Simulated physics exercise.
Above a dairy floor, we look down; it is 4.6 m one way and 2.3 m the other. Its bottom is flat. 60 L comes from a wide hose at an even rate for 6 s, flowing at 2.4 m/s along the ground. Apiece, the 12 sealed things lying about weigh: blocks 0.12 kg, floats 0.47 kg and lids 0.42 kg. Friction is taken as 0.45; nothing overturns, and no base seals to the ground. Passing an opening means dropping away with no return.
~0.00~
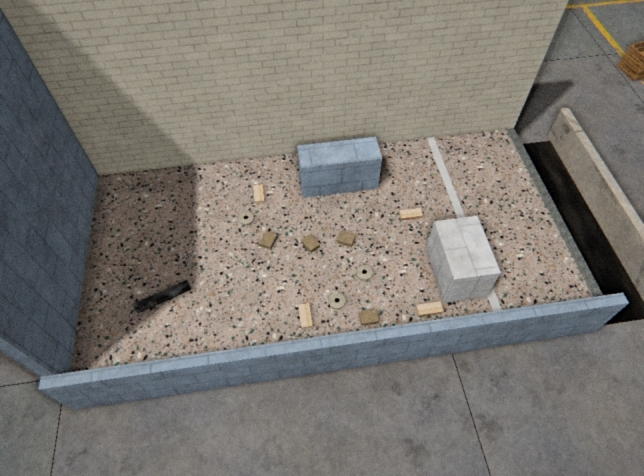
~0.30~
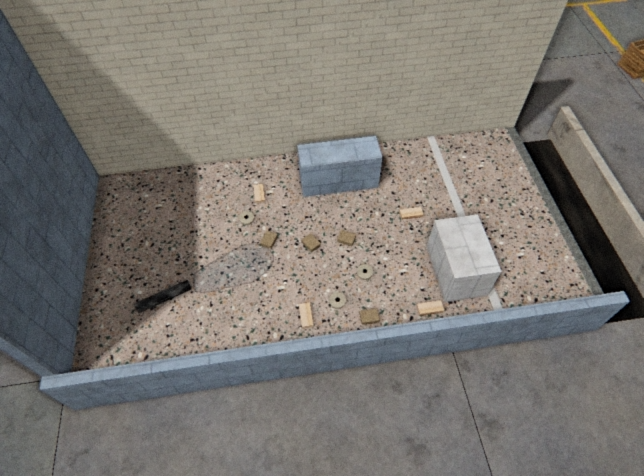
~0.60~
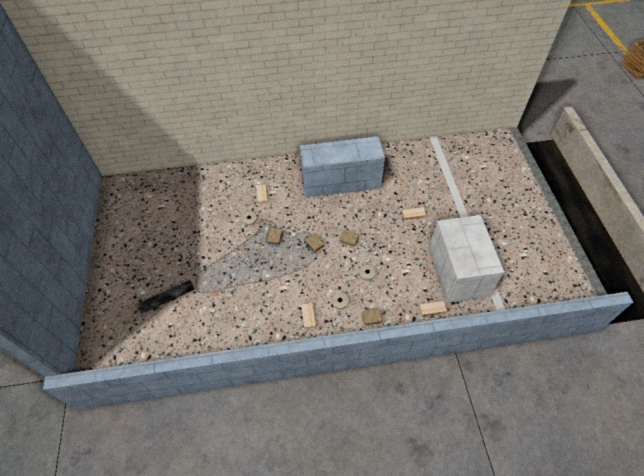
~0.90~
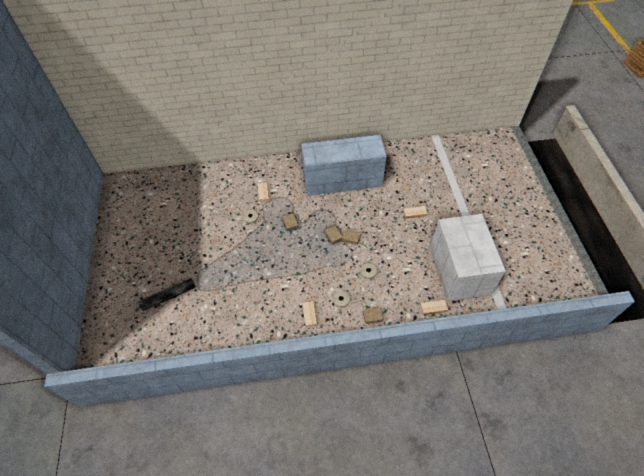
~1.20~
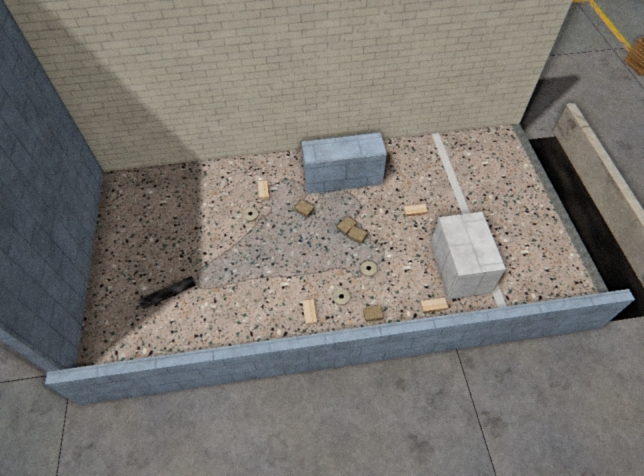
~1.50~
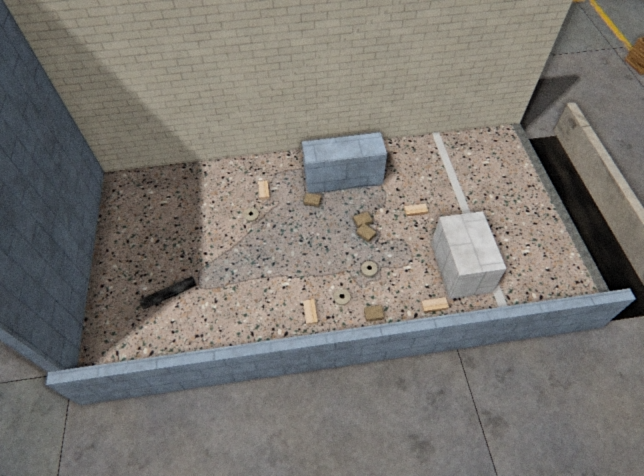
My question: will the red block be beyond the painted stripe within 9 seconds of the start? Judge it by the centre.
Note: Red block stops before it.
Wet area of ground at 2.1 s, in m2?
Roughly 1.5 m2.
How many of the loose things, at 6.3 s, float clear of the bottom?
3 of them.
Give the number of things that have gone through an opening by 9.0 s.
The number I get is 0.
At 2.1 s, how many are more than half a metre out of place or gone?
I count 2 of them.
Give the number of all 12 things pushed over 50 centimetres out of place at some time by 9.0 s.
Result: 4.
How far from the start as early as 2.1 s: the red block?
Around 0 centimetres.
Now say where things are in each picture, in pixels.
In the first frame, the red block is out of sight; 0.0 m2 under water; 0 of 12 have shifted.
In the second frame, the red block is out of sight; water covers 0.2 m2; 0 of 12 have shifted.
In the third frame, the red block is out of sight; water covers 0.4 m2; 1 of 12 have shifted.
In the fourth frame, the red block is out of sight; water covers 0.6 m2; 2 of 12 have shifted.
In the fifth frame, the red block is out of sight; water covers 0.9 m2; 3 of 12 have shifted.
In the sixth frame, the red block is out of sight; water covers 1.1 m2; 3 of 12 have shifted.
After 2.1 s the red block is near (352, 153), 0.0 m from its start, aground; 0 of 12 are over the mark; 0 afloat.
After 4.0 s the red block is near (352, 153), 0.0 m from its start, aground; 0 of 12 are over the mark; 0 afloat.
After 6.3 s the red block is near (352, 153), 0.0 m from its start, afloat; 0 of 12 are over the mark; 3 afloat.
After 9.0 s the red block is near (345, 157), 0.1 m from its start, afloat; 0 of 12 are over the mark; 2 afloat.
